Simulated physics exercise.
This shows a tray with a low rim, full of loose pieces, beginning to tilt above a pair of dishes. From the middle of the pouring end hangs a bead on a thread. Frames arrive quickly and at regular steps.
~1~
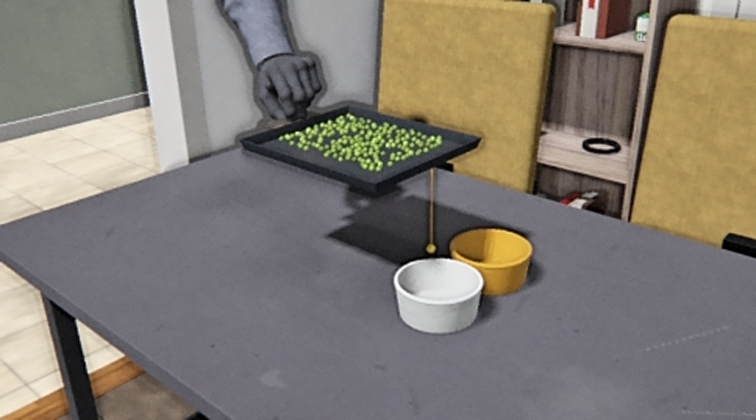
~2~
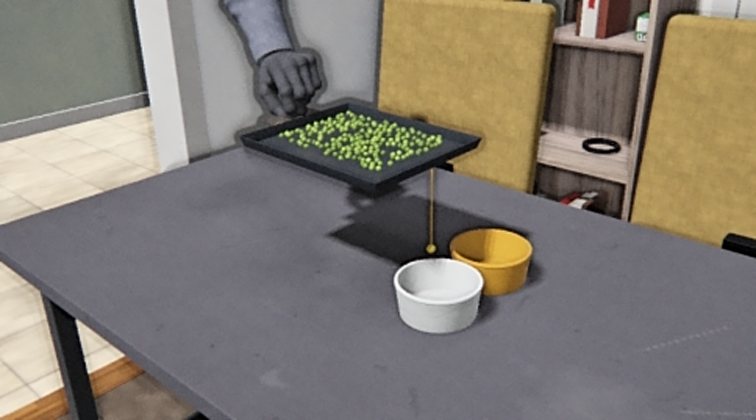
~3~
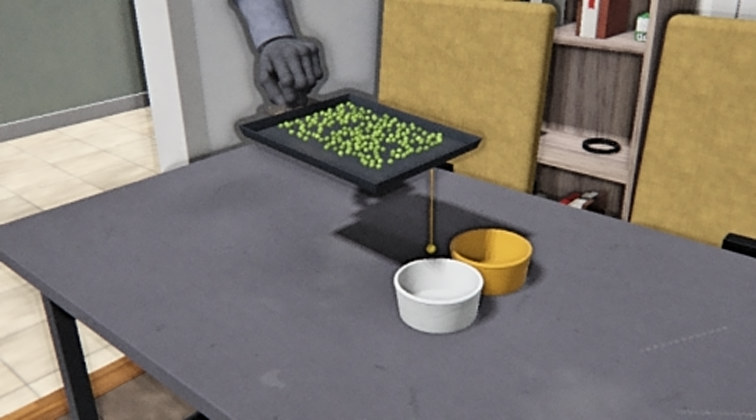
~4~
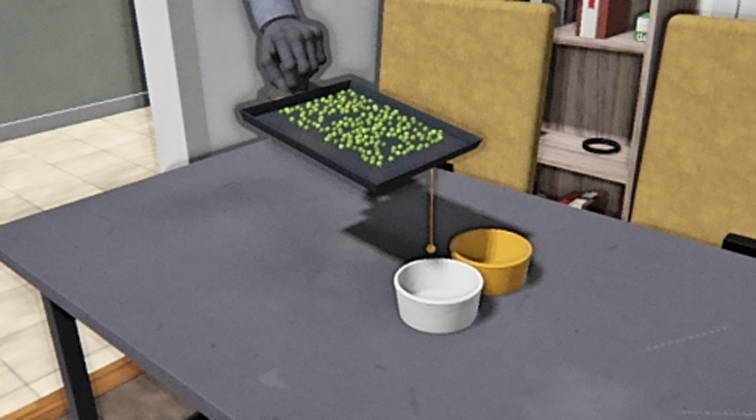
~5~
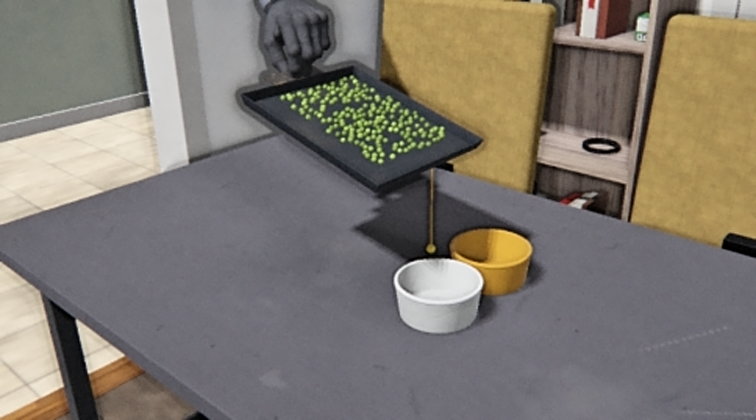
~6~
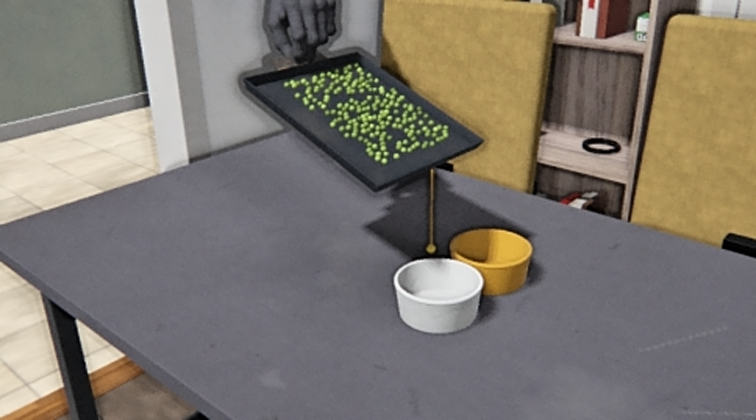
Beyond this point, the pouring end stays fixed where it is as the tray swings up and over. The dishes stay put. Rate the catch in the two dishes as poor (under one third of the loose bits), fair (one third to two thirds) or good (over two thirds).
Good.
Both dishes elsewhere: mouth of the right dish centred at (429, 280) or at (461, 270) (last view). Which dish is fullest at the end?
With the first placement it's the one to the right, with the second it's the one to the right.
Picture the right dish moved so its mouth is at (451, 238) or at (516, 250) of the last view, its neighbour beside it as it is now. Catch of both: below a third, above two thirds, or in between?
Try one: Less than a third. Try two: Above two thirds.
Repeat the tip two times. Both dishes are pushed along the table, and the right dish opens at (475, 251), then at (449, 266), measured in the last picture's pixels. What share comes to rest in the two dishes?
In the first position around 80 percent, in the second around 60 percent.
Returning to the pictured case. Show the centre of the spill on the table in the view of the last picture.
The middle lies near (533, 324).
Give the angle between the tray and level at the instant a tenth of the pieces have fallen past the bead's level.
Roughly 70°.
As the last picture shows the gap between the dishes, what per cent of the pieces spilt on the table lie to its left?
I'd guess close to 30 %.
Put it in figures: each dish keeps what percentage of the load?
The left dish ends up with around 50 percent of the load, the right dish with around 40 percent.
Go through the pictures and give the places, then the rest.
Corners of the pouring end (375, 181) and (477, 137), level; middle of the load (361, 140), dried peas; left dish (473, 307); right dish (523, 271); bead on its thread (431, 249), in the first frame.
Corners of the pouring end (375, 181) and (477, 137), level; middle of the load (361, 138), in the second frame.
Corners of the pouring end (376, 181) and (478, 138), tipped barely, level across its low end; middle of the load (362, 132), in the third frame.
Corners of the pouring end (377, 181) and (478, 138), tipped a little, level across its low end; middle of the load (362, 124), in the fourth frame.
Corners of the pouring end (378, 182) and (479, 139), tipped clearly, level across its low end; middle of the load (364, 115), in the fifth frame.
Corners of the pouring end (379, 182) and (480, 139), tipped clearly, level across its low end; middle of the load (368, 109), roughly a quarter on the move; left dish (473, 307); right dish (523, 271), in the sixth frame.
Just after the last frame, tray tipped steeply; the larger part on the tray; roughly a quarter in the air.
A moment on, tray tipped past a quarter turn; roughly a quarter on the tray; roughly a quarter in the left dish; about a tenth in the right dish; about a tenth outside both; roughly a third in the air.
Further on, tray tipped past a quarter turn; roughly half in the left dish; roughly a third in the right dish; about a tenth outside both.
When it is over, tray tipped past a quarter turn; roughly half in the left dish; roughly a third in the right dish; about a tenth outside both.
